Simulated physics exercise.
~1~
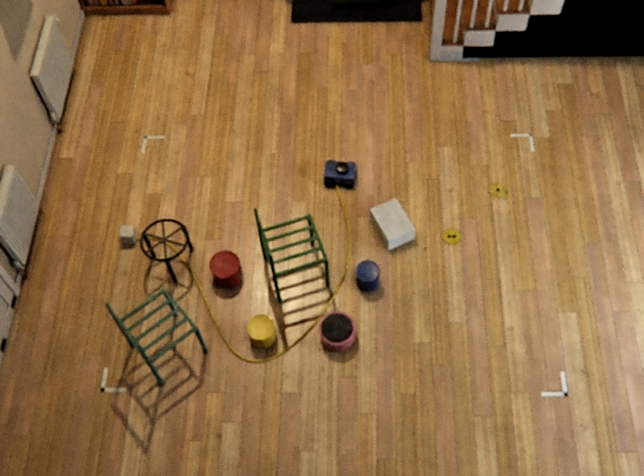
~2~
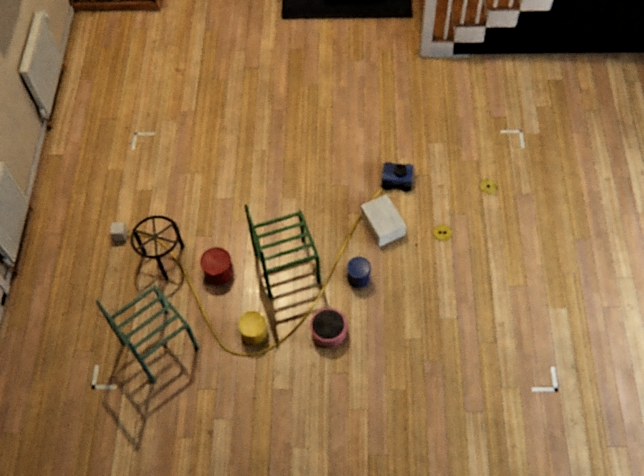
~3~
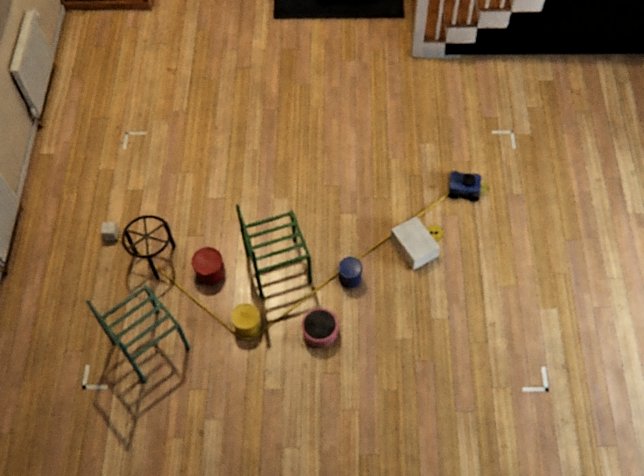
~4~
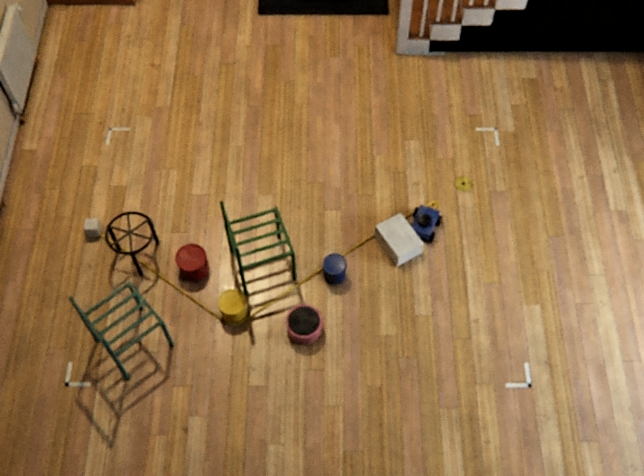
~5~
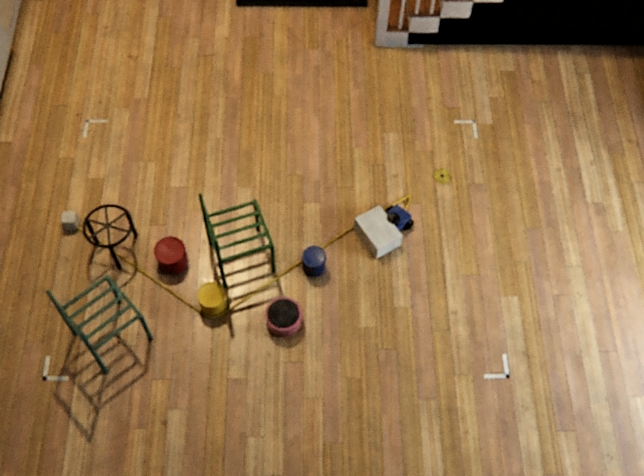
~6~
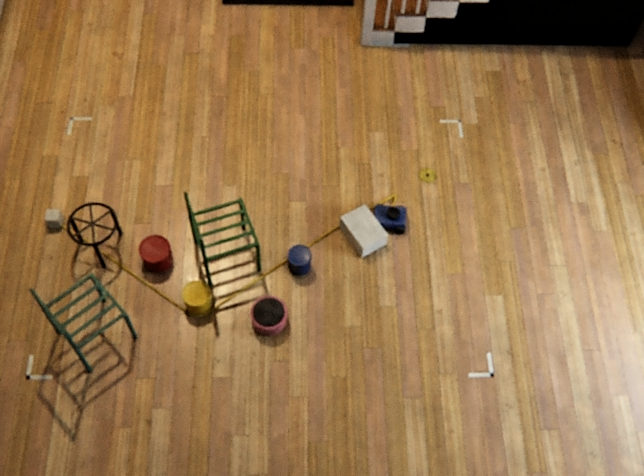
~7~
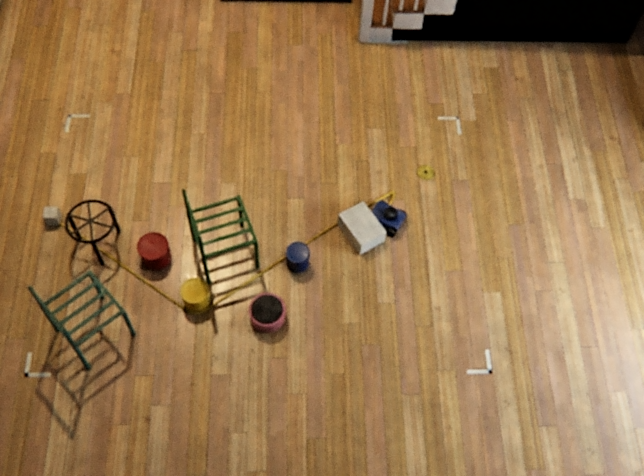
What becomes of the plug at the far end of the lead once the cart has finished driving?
The plug stays in, with the lead still running back to its fixed end by the black stool.
